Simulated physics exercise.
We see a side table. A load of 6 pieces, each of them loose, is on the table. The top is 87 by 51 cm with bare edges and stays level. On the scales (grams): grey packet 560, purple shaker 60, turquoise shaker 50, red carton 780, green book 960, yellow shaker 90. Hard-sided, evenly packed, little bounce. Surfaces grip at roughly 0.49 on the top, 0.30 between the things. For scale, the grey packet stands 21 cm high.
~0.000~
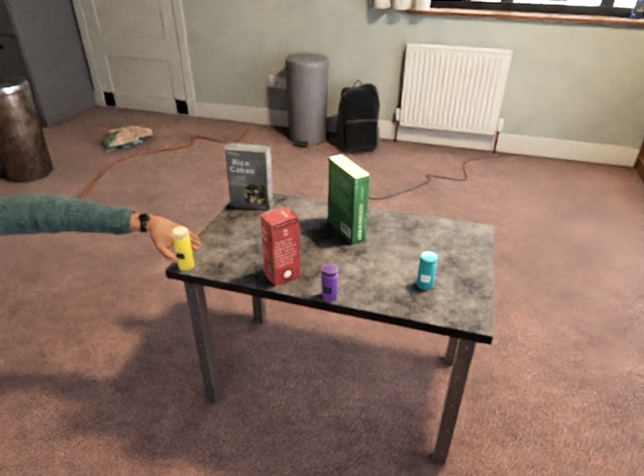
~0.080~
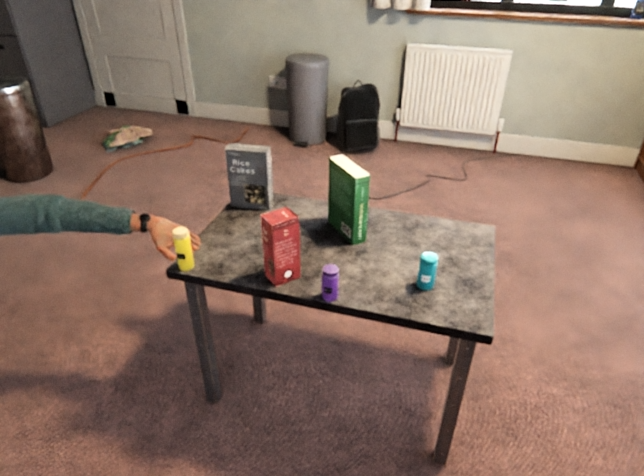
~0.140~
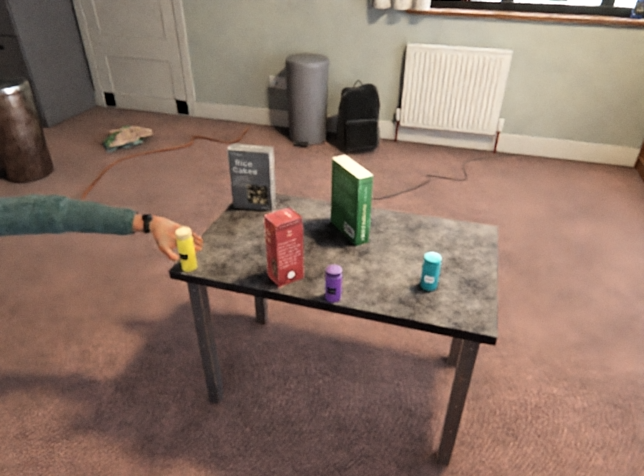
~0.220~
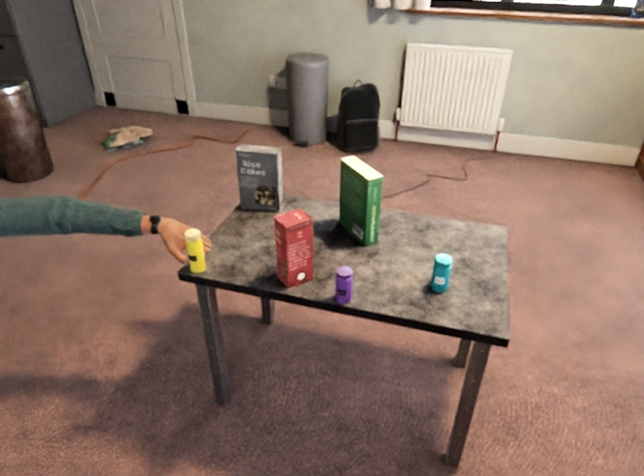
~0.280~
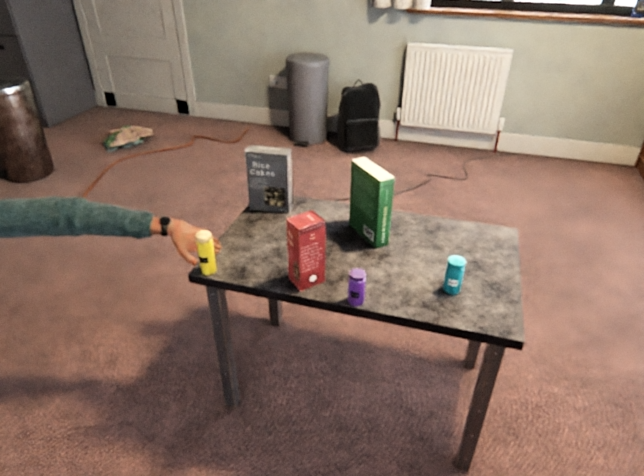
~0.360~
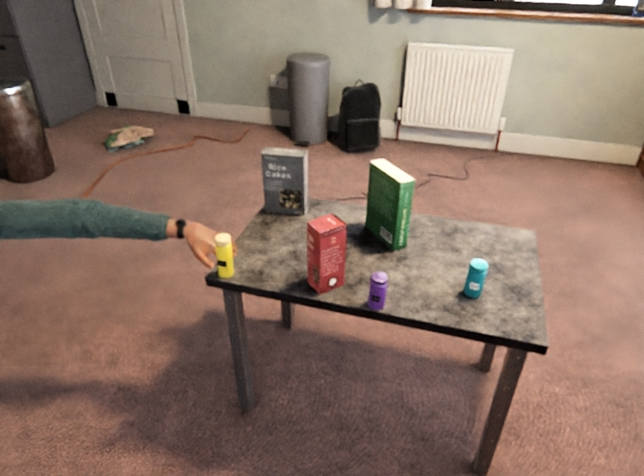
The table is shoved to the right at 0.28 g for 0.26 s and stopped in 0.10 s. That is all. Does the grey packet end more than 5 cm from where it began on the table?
The grey packet holds its spot.
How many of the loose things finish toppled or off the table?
That comes to 4.
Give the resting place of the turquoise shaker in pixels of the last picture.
Near (509, 292).
After 0.56 s, table 13 cm from its start; grey packet moved 2 cm near (294, 183); yellow shaker 66° off upright; purple shaker 42° off upright.
After 0.76 s, table 13 cm from its start; grey packet moved 2 cm near (294, 183); green book on its side; yellow shaker on its side.
In the end (2.4 s), toppled on the table, purple shaker, turquoise shaker, green book and yellow shaker; the other 2 under 5 cm from the start. In the last view, grey packet near (294, 183).
